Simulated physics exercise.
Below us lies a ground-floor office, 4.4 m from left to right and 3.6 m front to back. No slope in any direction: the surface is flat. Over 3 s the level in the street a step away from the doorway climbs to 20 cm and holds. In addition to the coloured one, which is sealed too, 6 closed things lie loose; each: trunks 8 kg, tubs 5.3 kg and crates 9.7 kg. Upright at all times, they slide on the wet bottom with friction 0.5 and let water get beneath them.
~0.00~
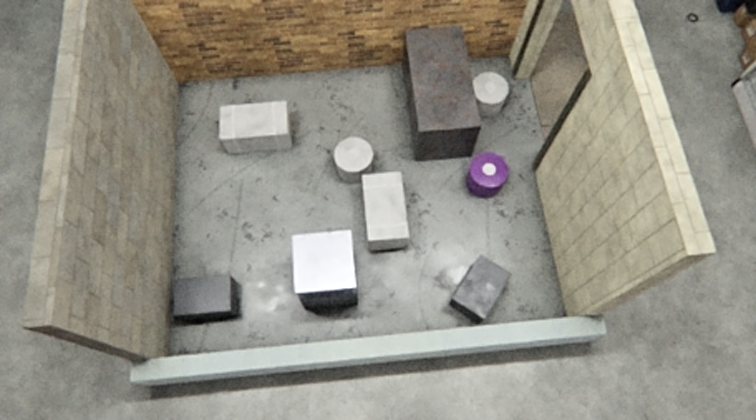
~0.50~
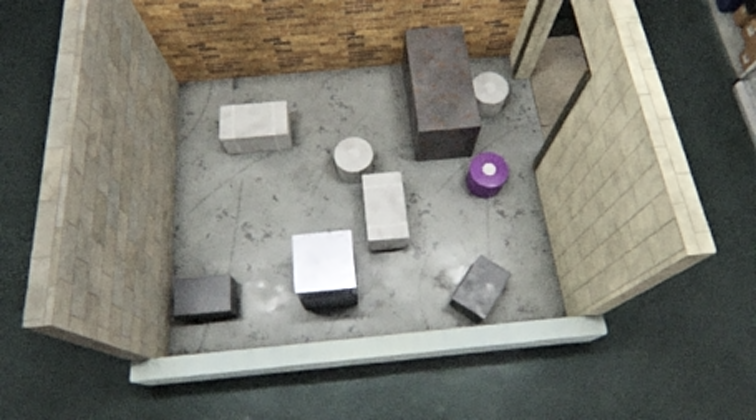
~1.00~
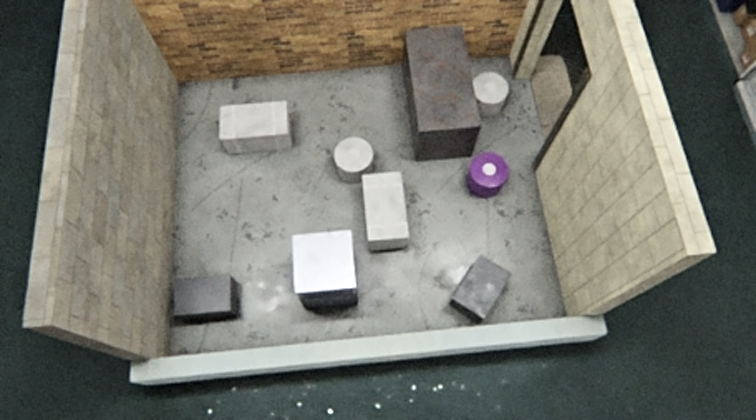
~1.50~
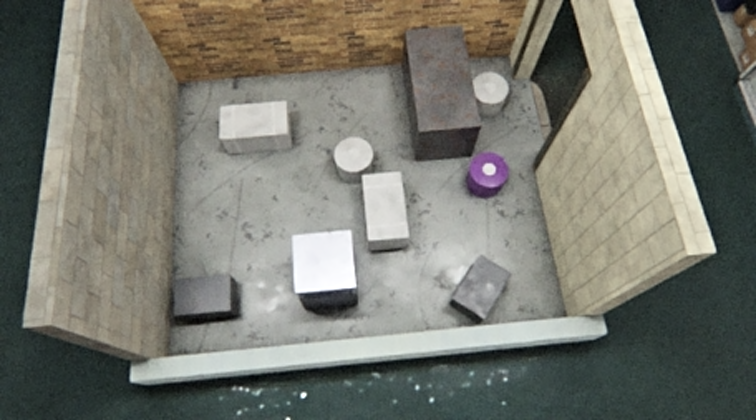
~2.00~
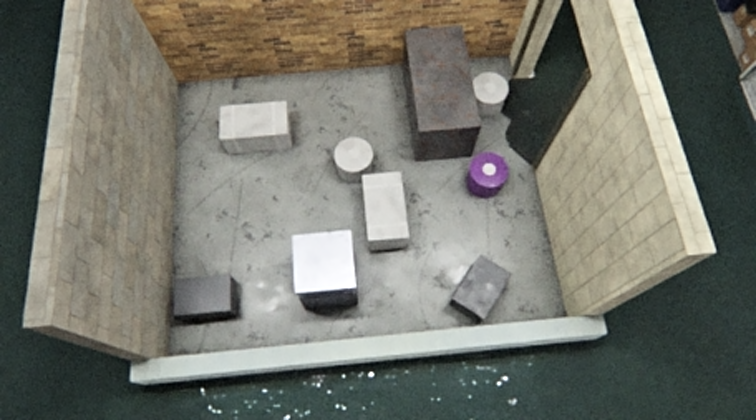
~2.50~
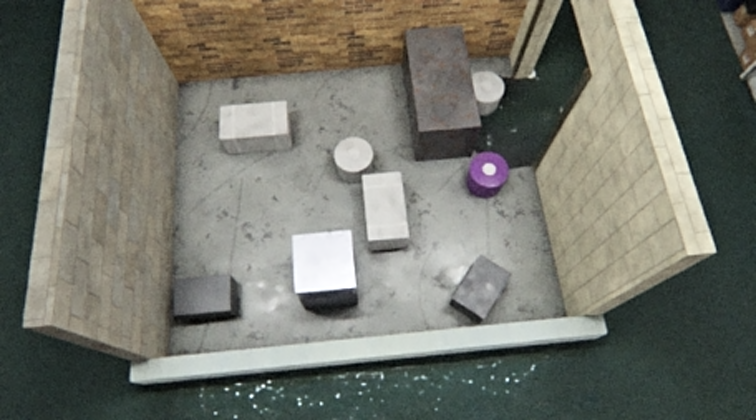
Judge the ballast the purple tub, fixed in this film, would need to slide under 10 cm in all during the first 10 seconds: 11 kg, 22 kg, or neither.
Judgement: Neither amount suffices.
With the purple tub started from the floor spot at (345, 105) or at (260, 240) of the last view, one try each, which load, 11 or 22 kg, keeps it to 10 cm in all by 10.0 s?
Going in order: Both weights work, both weights work.
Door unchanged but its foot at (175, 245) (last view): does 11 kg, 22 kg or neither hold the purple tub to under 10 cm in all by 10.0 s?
Note: Only the heavier mass keeps it.
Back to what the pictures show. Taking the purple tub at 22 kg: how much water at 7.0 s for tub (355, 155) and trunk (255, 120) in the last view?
Around 3 cm and 1 cm.
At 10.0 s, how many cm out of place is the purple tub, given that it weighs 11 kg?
It would be some 150 cm from its spot.
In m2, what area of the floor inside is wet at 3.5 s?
Roughly 2.0 m2.
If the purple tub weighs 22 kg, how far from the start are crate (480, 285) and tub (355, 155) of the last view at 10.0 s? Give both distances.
In that order: 60 cm, 30 cm.
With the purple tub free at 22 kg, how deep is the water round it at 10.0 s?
Something like 8 centimetres.
After 3.5 s the purple tub would be 15 cm from its start with 11 kg and 0 cm from its start with 22 kg; 6 cm of water round it then.
After 4.5 s the purple tub would be 76 cm from its start with 11 kg and 25 cm from its start with 22 kg; 6 cm of water round it then.
After 7.0 s the purple tub would be 135 cm from its start with 11 kg and 54 cm from its start with 22 kg; 7 cm of water round it then.
After 10.0 s the purple tub would be 167 cm from its start with 11 kg and 54 cm from its start with 22 kg; 8 cm of water round it then.
